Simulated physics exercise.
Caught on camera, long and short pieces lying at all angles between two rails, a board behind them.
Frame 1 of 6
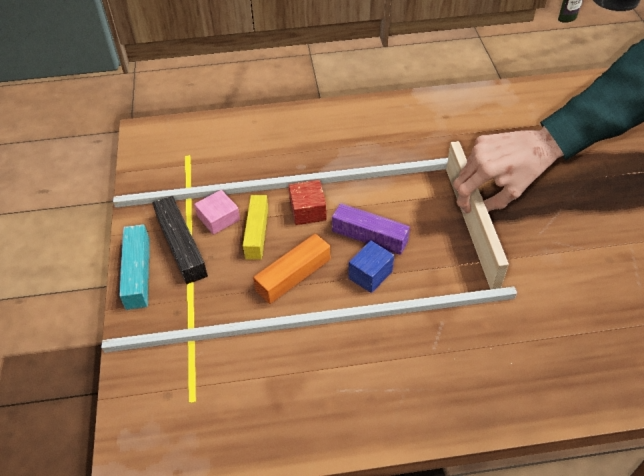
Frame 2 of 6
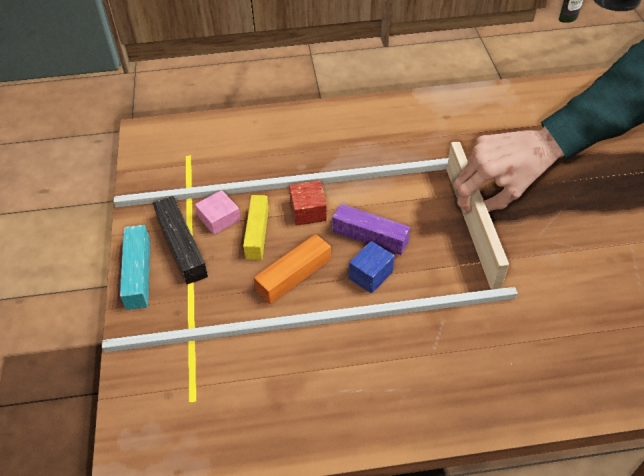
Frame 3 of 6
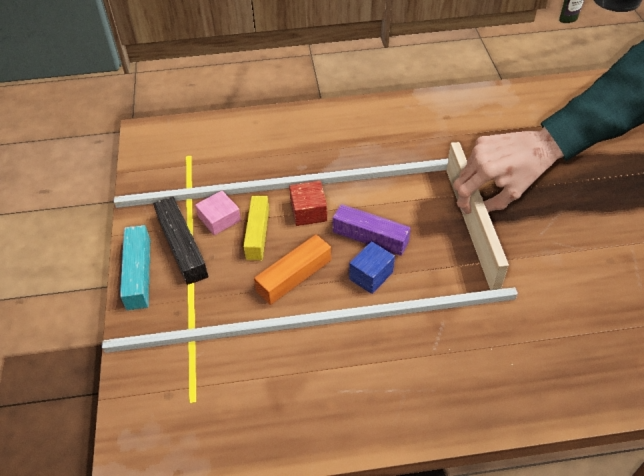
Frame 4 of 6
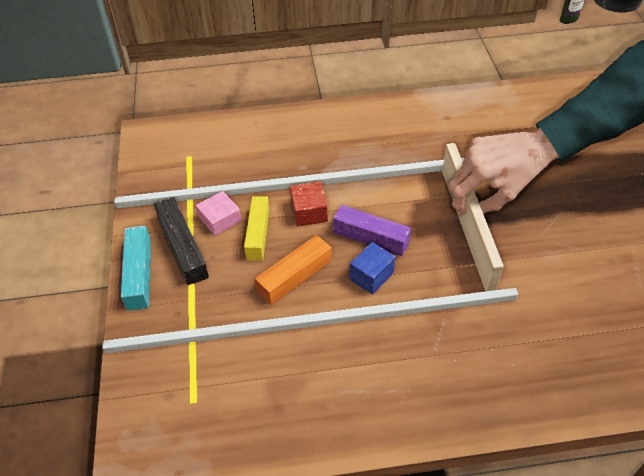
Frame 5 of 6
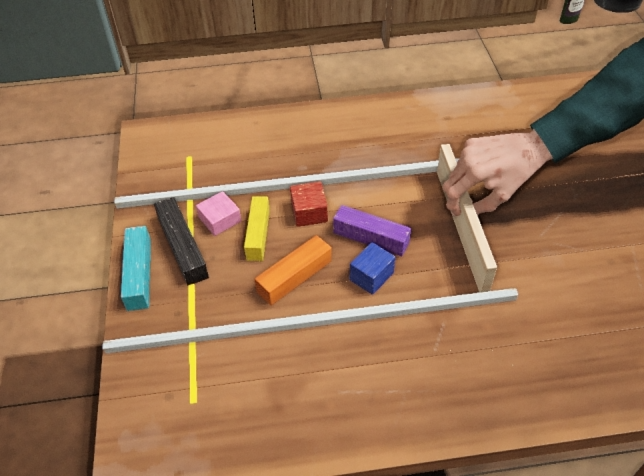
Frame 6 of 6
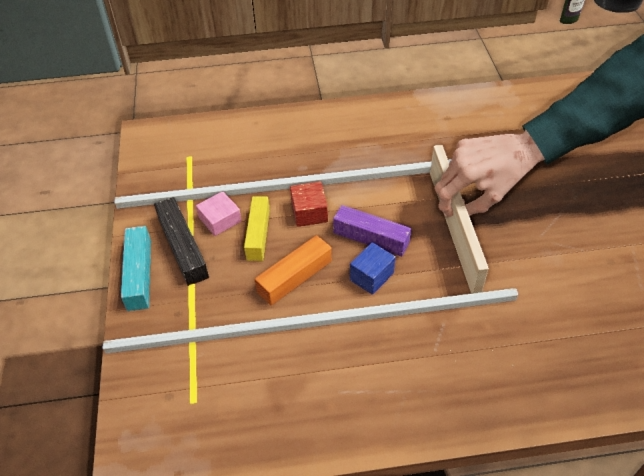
The footage shows coloured blocks and bars lying at various angles between two pale rails on a wooden table, while a hand holding a board at the right slides it slightly left and the pieces stay still.
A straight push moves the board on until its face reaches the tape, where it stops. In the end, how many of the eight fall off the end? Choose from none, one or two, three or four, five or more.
Final count: One or two.
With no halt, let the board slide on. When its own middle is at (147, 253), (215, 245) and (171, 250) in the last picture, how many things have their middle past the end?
It comes out as 5, then 0, then 3.
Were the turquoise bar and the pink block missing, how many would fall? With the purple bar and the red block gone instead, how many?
Fallen: 0 in the first try, 0 in the other.
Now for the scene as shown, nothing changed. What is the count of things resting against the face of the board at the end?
3 in contact.
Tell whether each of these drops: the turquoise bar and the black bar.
The turquoise bar is gone, and the black bar is gone.
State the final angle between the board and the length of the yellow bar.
It measures close to 10 degrees.
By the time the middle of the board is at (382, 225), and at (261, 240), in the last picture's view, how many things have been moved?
The counts are 3 and 7.
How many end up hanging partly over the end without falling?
Expected count: 1.
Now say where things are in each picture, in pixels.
In the first frame, turquoise bar (135, 266); black bar (179, 239); pink block (217, 212); board (474, 212); tape (190, 261).
In the second frame, black bar (180, 239); board (475, 212).
In the third frame, pink block (218, 213); blue block (372, 268).
In the fourth frame, turquoise bar (137, 267); orange stick (294, 269).
In the fifth frame, black bar (181, 240); yellow bar (258, 228).
In the sixth frame, turquoise bar (137, 267); black bar (181, 240); pink block (219, 214); board (456, 216); tape (191, 262).
Soon after, none off yet; turquoise bar at rest near (137, 267); black bar at rest near (181, 240); pink block at rest near (219, 214).
After that, none off yet; turquoise bar displaced a little near (125, 271); black bar displaced a little near (144, 246); pink block displaced well along near (162, 212).
In the end, the number that fall off is one or two; gone, black bar and turquoise bar.
